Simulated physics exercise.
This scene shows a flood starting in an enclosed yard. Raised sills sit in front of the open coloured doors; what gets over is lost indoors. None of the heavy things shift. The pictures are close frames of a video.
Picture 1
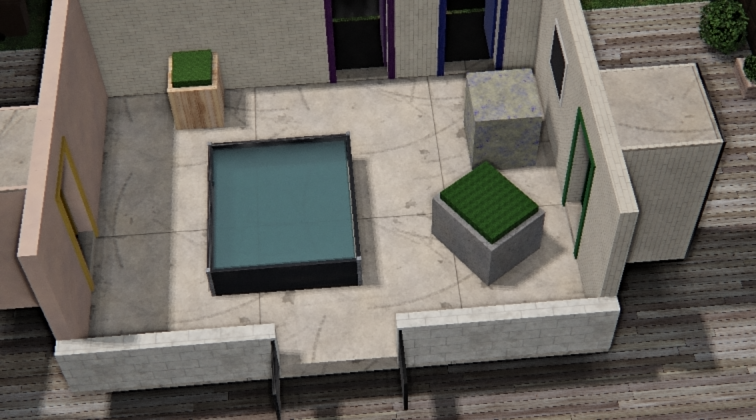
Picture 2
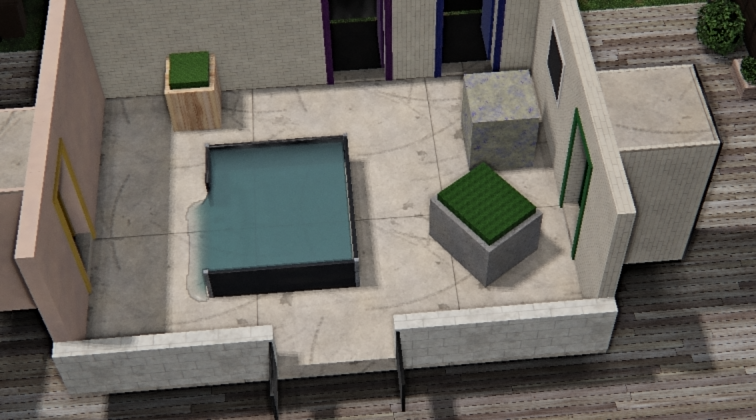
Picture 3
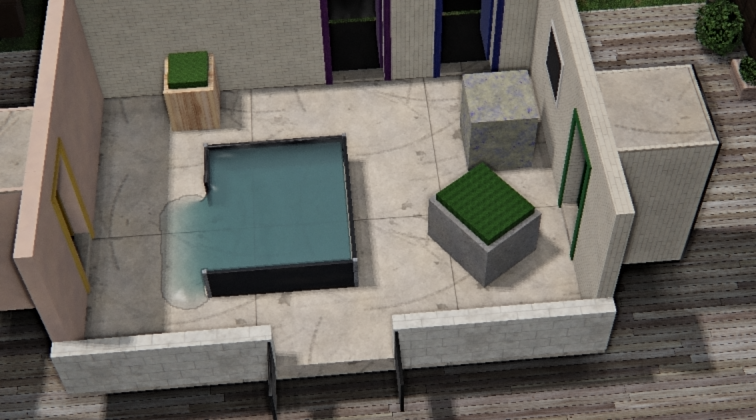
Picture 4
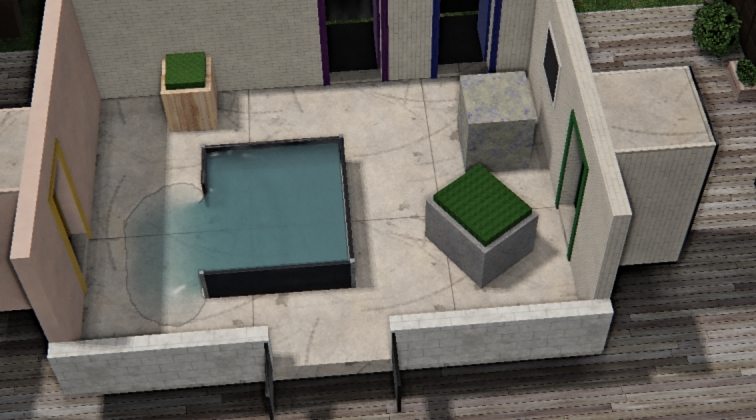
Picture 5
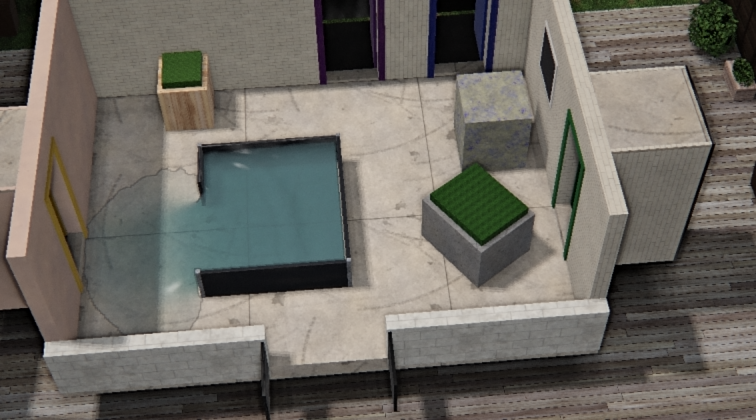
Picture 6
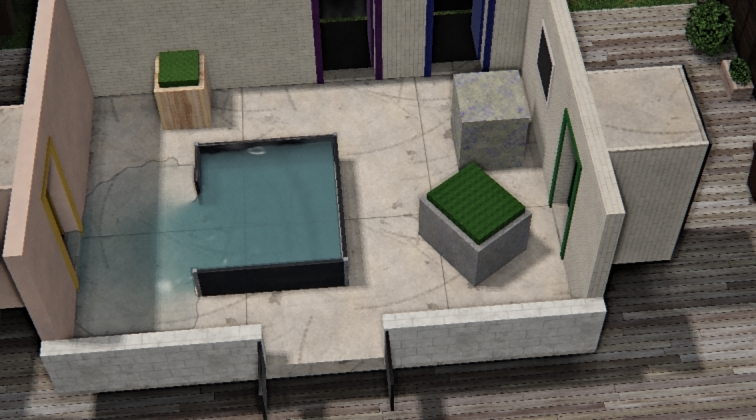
Water poured out through a gap in the left side of a dark-edged tank in a walled yard, then spread leftward across the pale floor toward the wall with the yellow doorway.
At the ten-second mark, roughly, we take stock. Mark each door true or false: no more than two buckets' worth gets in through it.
Green door: True, purple door: True, yellow door: False, blue door: True.
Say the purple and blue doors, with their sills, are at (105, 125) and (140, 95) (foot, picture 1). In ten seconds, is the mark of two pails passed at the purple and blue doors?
Result - purple door exceeds the limit; blue door exceeds the limit.
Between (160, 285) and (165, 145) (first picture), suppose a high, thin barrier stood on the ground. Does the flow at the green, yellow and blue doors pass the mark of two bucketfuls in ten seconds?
Here's how it goes: The green one remains below, the yellow one remains below, the blue one remains below.
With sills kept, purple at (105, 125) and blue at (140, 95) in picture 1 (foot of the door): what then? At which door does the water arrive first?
The answer is the yellow one.
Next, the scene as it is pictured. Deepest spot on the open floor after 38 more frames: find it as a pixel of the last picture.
It should be roughly at (578, 328).
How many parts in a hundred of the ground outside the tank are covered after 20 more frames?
Roughly 45 %.
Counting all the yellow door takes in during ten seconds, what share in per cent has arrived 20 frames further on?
Around 95 in a hundred.
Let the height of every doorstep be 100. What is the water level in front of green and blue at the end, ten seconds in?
About 70 and 140 per cent.
A moment on, water covers 20 % of the floor; the green door not reached, the purple door not reached, the yellow door over two buckets in, the blue door not reached.
Next, water covers 25 % of the floor; the green door not reached, the purple door not reached, the yellow door far over two buckets in, the blue door not reached.
Then, water covers 45 % of the floor; the green door not reached, the purple door not reached, the yellow door far over two buckets in, the blue door not reached.
Later, water covers 70 % of the floor; the green door wet at the sill, nothing in, the purple door not reached, the yellow door far over two buckets in, the blue door not reached.
In the end, water covers 100 % of the floor; the green door wet at the sill, nothing in, the purple door wet at the sill, nothing in, the yellow door far over two buckets in, the blue door under two buckets in.
